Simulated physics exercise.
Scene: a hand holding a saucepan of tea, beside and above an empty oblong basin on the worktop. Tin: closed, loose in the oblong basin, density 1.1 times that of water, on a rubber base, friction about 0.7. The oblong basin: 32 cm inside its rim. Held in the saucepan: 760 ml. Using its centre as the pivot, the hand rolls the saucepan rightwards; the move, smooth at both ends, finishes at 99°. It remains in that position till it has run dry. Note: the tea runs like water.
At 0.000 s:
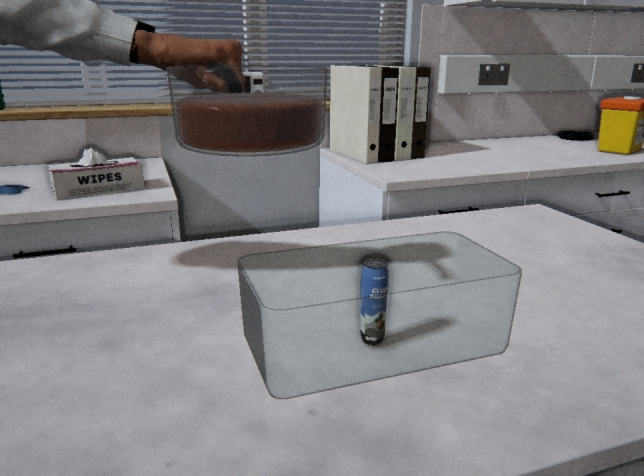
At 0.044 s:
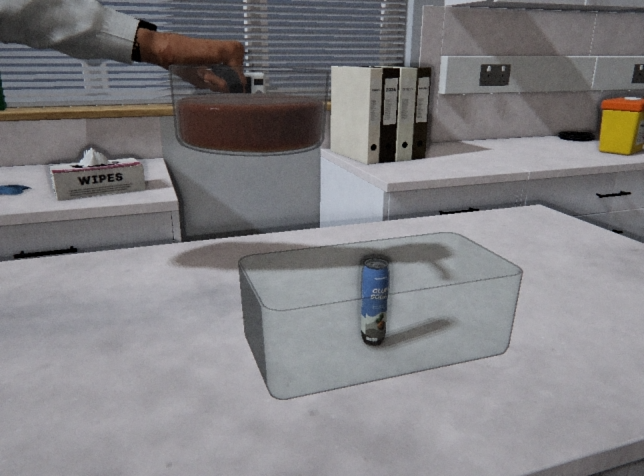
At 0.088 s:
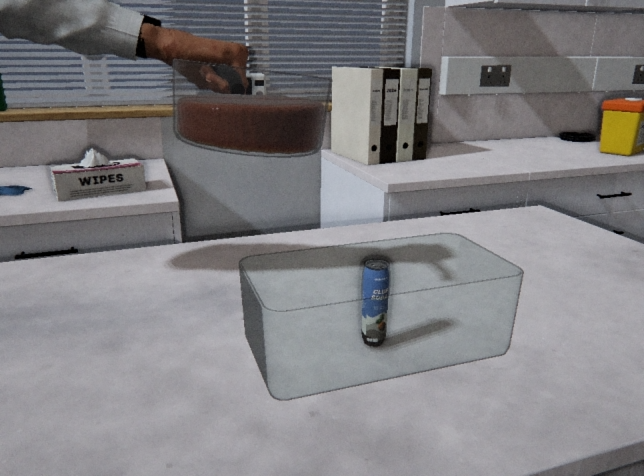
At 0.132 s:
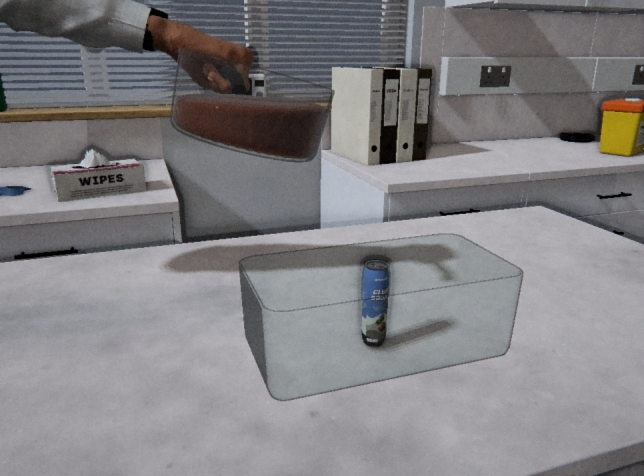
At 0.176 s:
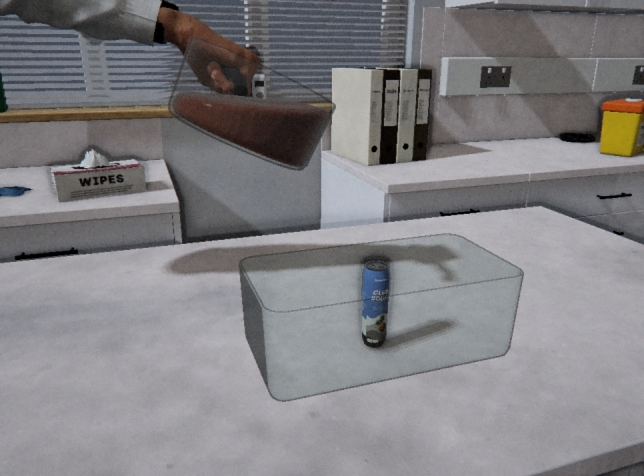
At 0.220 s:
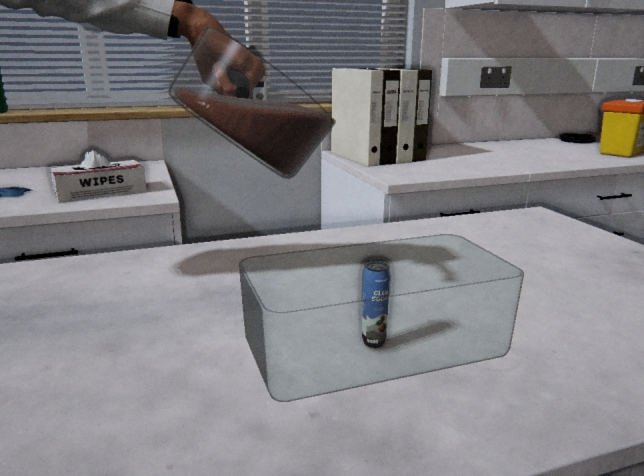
The clip opens on a hand holding a clear container of reddish-brown liquid above and behind a see-through oblong basin, where a blue tin stands on a pale worktop. The container stays nearly level at first, then the hand rolls it steadily rightwards, its right side dipping into a steep slant.
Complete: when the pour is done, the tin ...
... has tipped over.
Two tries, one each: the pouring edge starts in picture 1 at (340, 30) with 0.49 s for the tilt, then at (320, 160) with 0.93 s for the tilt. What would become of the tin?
The tin stays vertical the first time and stays vertical the second time.
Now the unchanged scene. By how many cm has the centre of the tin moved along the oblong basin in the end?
It finishes around 9.5 cm from where it began.
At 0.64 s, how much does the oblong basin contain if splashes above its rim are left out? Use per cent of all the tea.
Value: Approx. 82 %.
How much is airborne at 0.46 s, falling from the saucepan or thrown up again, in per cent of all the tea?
I'd put it at about 62 percent.
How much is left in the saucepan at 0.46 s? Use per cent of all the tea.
Roughly 26 per cent.
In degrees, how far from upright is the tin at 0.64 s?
Tilt: Around 5 degrees.
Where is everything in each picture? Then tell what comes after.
Tilt 0°; pouring edge (322, 70); surface from (174, 101) to (317, 97); the oblong basin's rim runs from (249, 283) to (487, 251); the tin's top is at (375, 267), in the first picture.
Tilt 2°; pouring edge (323, 73); surface from (175, 101) to (317, 99), in the second picture.
Tilt 7°; pouring edge (326, 80); surface from (176, 101) to (319, 101), in the third picture.
Tilt 15°; pouring edge (328, 92); surface from (176, 99) to (320, 105), in the fourth picture.
Tilt 25°; pouring edge (329, 107); surface from (174, 96) to (323, 109), in the fifth picture.
Tilt 38°; pouring edge (327, 125); surface from (173, 88) to (324, 112); 1 per cent is over the edge, in the sixth picture.
Then, 0.46 s in, the tilt is 96° and 26 per cent is still to pour; the tin stands where it began.
Then, 0.64 s in, the tilt is 99° and 9 per cent is still to pour; the tin leans 5°.
Then, 0.82 s in, the tilt is 99° and 2 per cent is still to pour; the tin leans 27°.
Then, 1.02 s in, the tilt is 99° and 0 per cent is still to pour; the tin lies on its side.
Finally, the tin lies on its side.
